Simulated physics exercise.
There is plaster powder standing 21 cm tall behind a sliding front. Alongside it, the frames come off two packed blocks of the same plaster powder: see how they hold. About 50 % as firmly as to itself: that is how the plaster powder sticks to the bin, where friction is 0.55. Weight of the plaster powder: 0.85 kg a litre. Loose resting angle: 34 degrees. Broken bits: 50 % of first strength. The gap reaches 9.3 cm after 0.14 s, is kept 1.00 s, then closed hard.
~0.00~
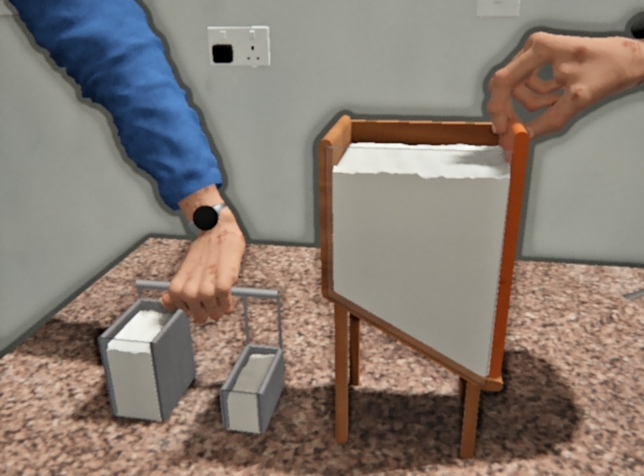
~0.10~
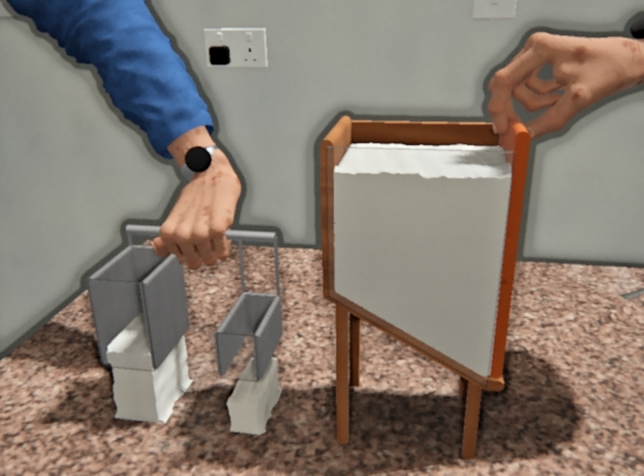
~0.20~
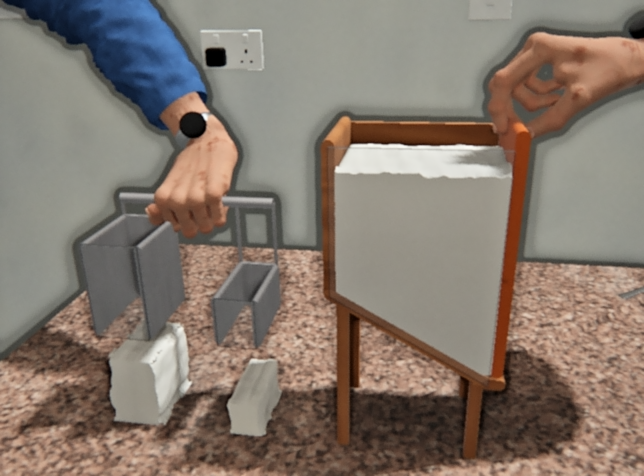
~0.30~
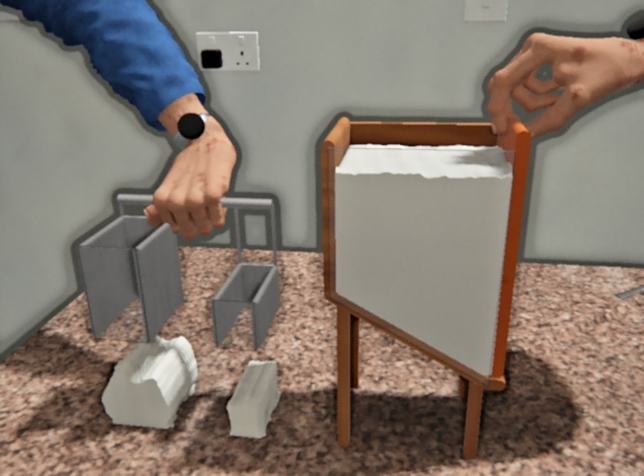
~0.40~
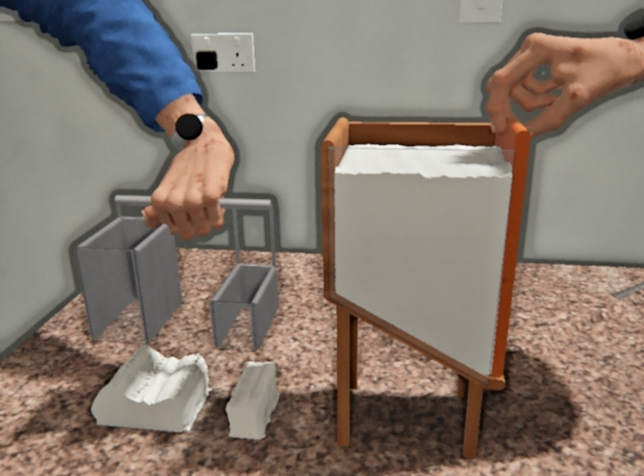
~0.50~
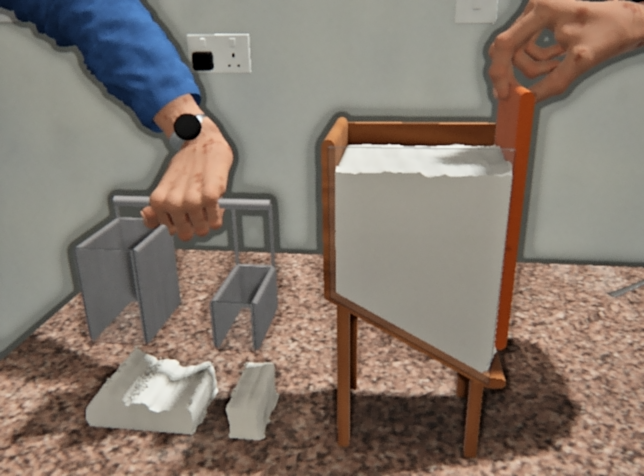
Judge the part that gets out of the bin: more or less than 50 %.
Smaller than 50 %.
By 0.77 s, the hatch is 9.3 cm open and 0 % is out.
By 1.09 s, the hatch is 9.3 cm open and 0 % is out.
By 1.41 s, the hatch is 9.3 cm open and 0 % is out.
By 1.73 s, the hatch is 2.1 cm open and 3 % is out.
By 1.95 s, at the end, the hatch is shut and 3 % is out.
